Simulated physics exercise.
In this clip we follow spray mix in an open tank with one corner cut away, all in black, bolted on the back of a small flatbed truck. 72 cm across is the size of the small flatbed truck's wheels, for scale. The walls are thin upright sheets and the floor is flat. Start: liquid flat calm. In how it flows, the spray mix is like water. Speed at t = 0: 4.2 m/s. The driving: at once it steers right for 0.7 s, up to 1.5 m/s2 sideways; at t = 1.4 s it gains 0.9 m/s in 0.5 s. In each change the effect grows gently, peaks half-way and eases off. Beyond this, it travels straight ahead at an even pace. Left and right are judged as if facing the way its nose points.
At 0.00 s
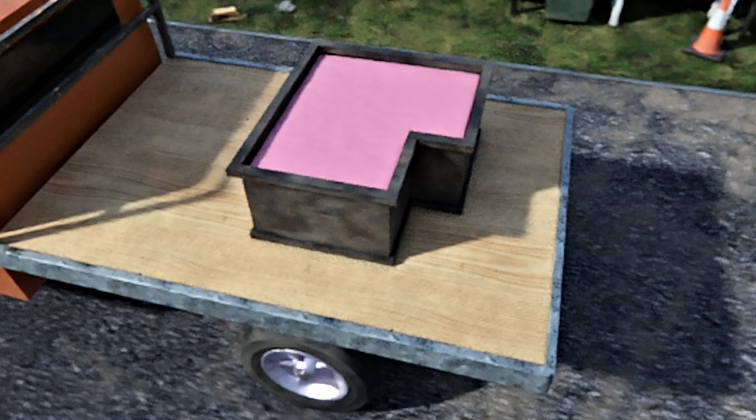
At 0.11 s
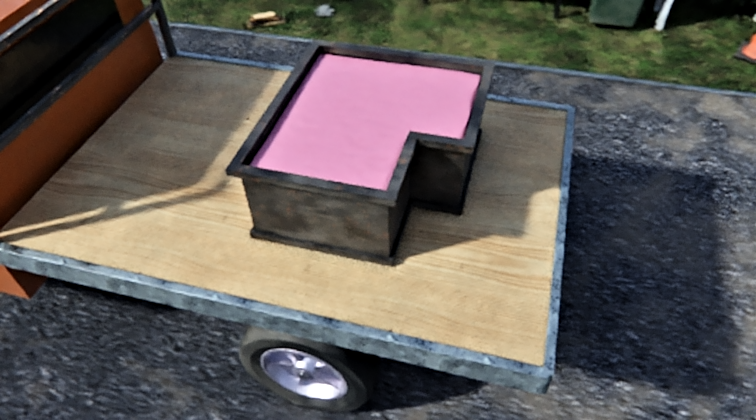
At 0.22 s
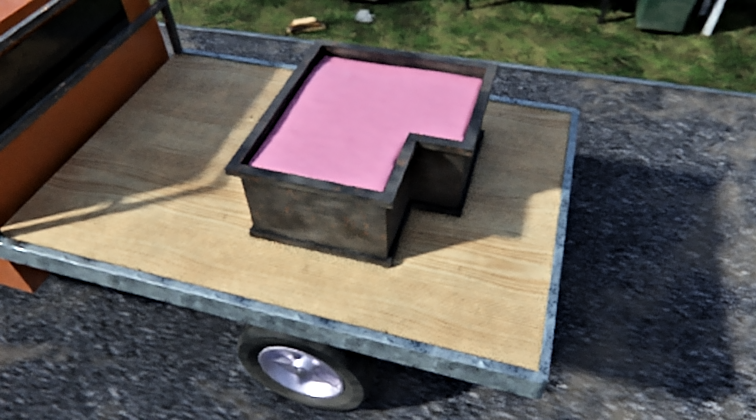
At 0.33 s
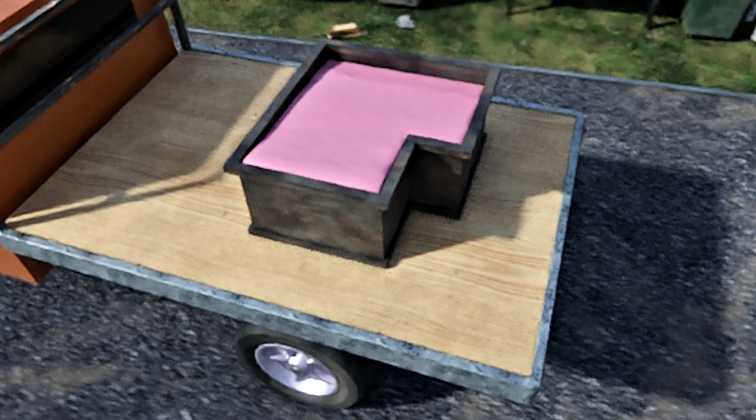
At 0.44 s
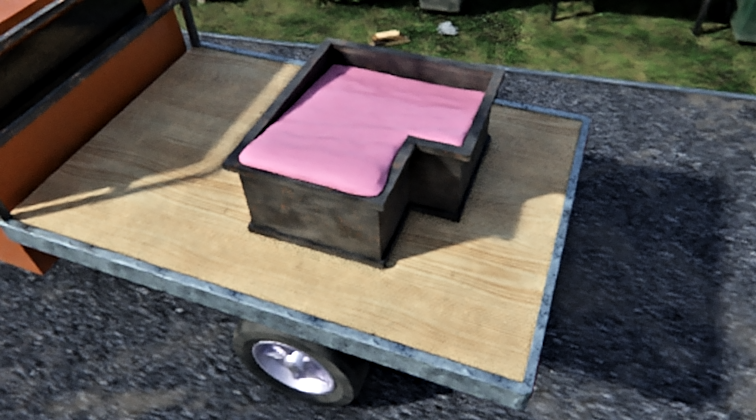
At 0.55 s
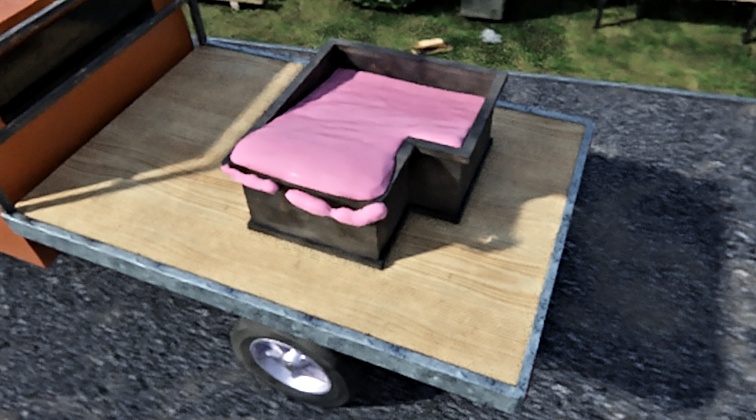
On a flatbed trailer on tarmac, pink liquid in a black notched open tank lies flat, then climbs the near side, bulging over the rim.
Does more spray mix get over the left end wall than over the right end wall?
No, the other one passes more.
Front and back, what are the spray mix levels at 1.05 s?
The front stands at 40 cm and the back at 38 cm.
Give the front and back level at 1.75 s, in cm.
At that moment it stands around 26 cm in front and around 48 cm behind.
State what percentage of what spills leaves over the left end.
Roughly 20 in a hundred.
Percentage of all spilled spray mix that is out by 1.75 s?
About 30 percent at that moment.
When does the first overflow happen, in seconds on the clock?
At roughly 0.8 s.
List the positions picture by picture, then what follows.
Level at the front (328, 61); level at the back (466, 79); still flat; the front is on the left, levels are read along the far wall; a wheel hub at (302, 383), in the first frame.
Level at the front (328, 61); level at the back (467, 79); still flat, in the second frame.
Level at the front (331, 62); level at the back (468, 86); rising 3° towards the near side, in the third frame.
Level at the front (335, 65); level at the back (470, 92); rising 6° towards the near side, in the fourth frame.
Level at the front (340, 72); level at the back (474, 96); rising 10° towards the near side, in the fifth frame.
Level at the front (343, 74); level at the back (475, 101); rising 12° towards the near side; a wheel hub at (286, 374), in the sixth frame.
Then, 1.05 s in, front 39 cm, middle 38 cm, back 37 cm above the floor; the loss stands at 3 per cent, over the near side, a little elsewhere.
Then, 1.75 s in, front 26 cm, middle 39 cm, back 48 cm above the floor; the loss stands at 4 per cent, over the near side, a little elsewhere.
Then, 2.45 s in, front 41 cm, middle 28 cm, back 26 cm above the floor; the loss stands at 8 per cent, over the right end and the near side, a little elsewhere.
Then, 4.89 s in, the loss stands at 11 per cent, over the right end and the near side, a little elsewhere; the left end has passed 2 per cent and the right end 4.
